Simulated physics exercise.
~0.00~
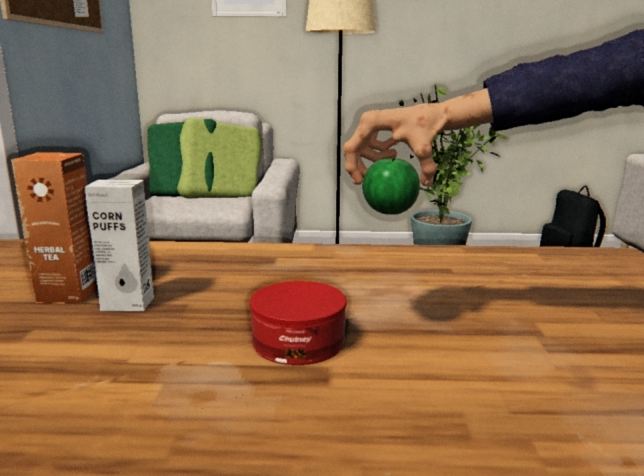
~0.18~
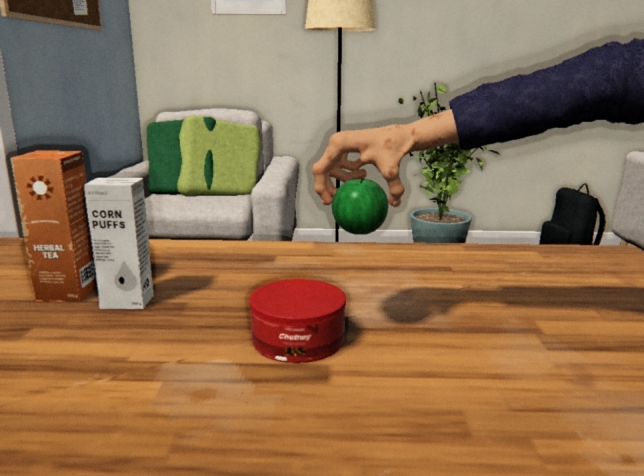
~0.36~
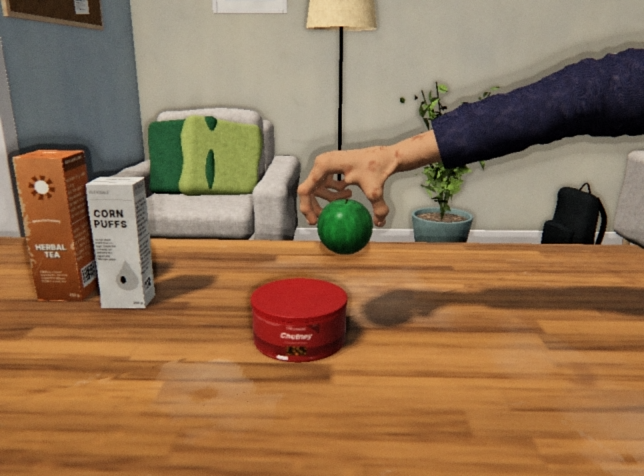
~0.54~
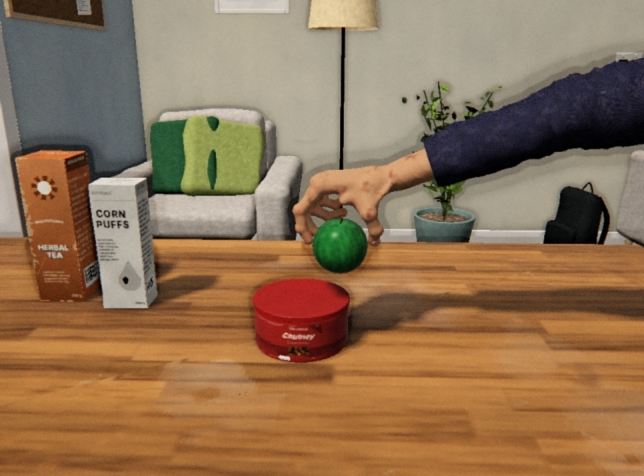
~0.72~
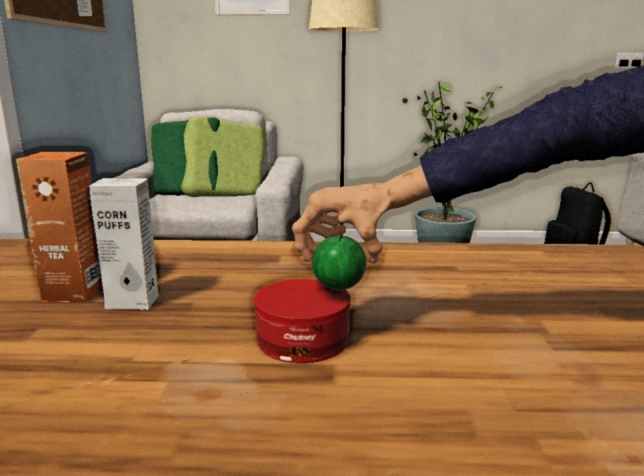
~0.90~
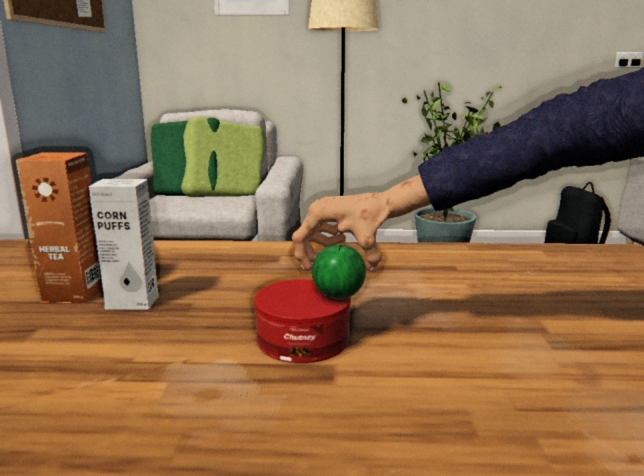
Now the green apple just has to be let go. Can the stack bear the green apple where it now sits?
Yes.
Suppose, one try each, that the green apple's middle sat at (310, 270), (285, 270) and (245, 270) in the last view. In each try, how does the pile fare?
First, it stays up; second, it keeps its balance; third, it loses its balance.
After 1.10 s, no change.
After 1.30 s, green apple resting near (339, 272).
In the end (2.0 s), all 4 unmoved. At the end, from the last picture's camera, green apple near (339, 272). The pile keeps its balance.
